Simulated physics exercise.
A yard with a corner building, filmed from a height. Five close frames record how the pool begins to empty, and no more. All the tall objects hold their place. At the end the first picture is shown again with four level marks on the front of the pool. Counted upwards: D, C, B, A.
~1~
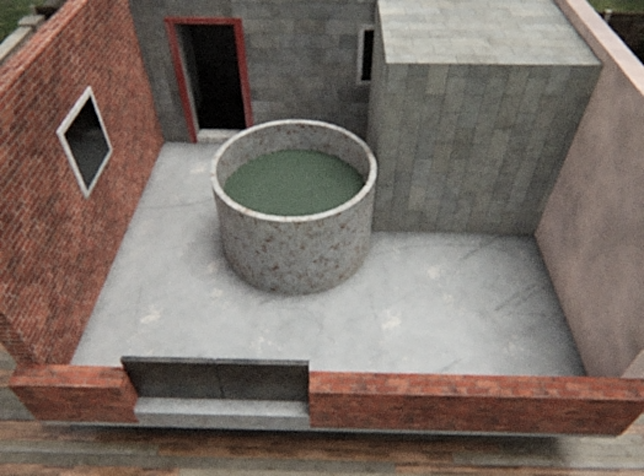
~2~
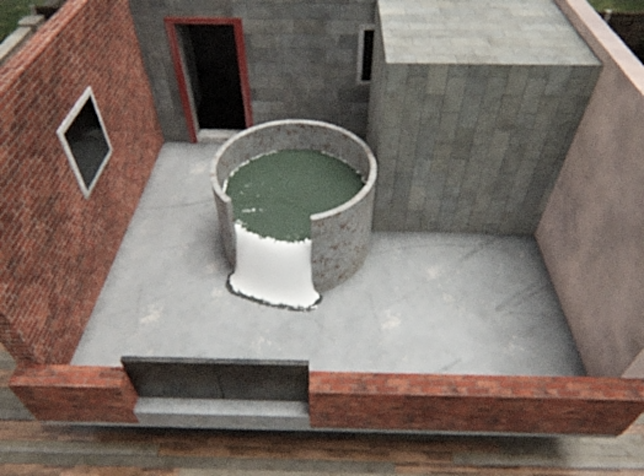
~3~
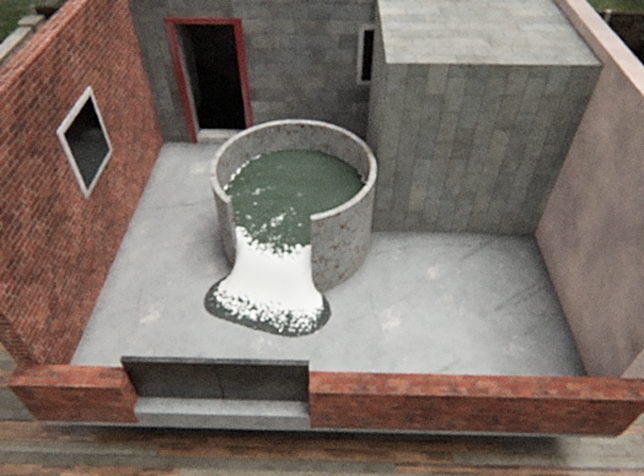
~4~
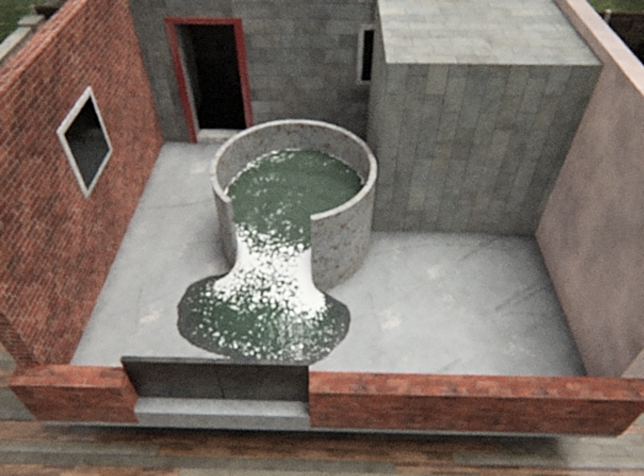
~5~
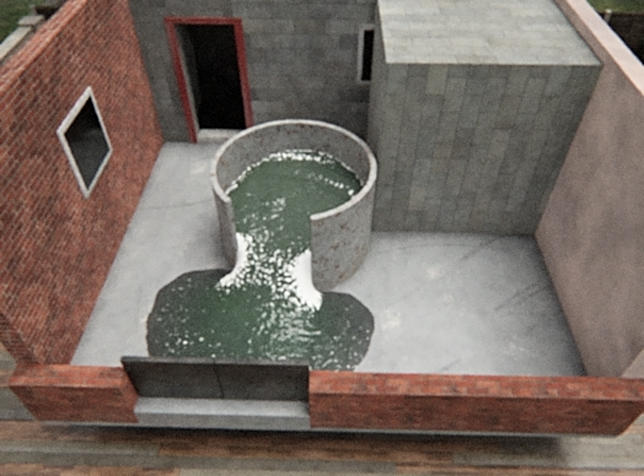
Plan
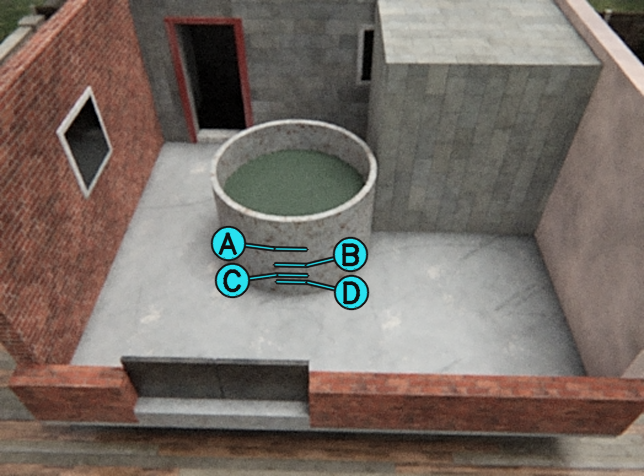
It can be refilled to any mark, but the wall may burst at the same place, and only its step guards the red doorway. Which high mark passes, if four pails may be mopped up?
Level B just does it.
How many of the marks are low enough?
Three.
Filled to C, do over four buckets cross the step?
No.
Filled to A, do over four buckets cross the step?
Yes, it does.
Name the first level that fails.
Level A.
On the marked copy, A at (289, 249); B at (291, 265); C at (291, 275); D at (292, 282); from the bottom up D, C, B, A.
With A, about 11 bucketfuls get in.
With B, a bucket or two gets in.
With C, nothing gets over.
With D, nothing gets over.
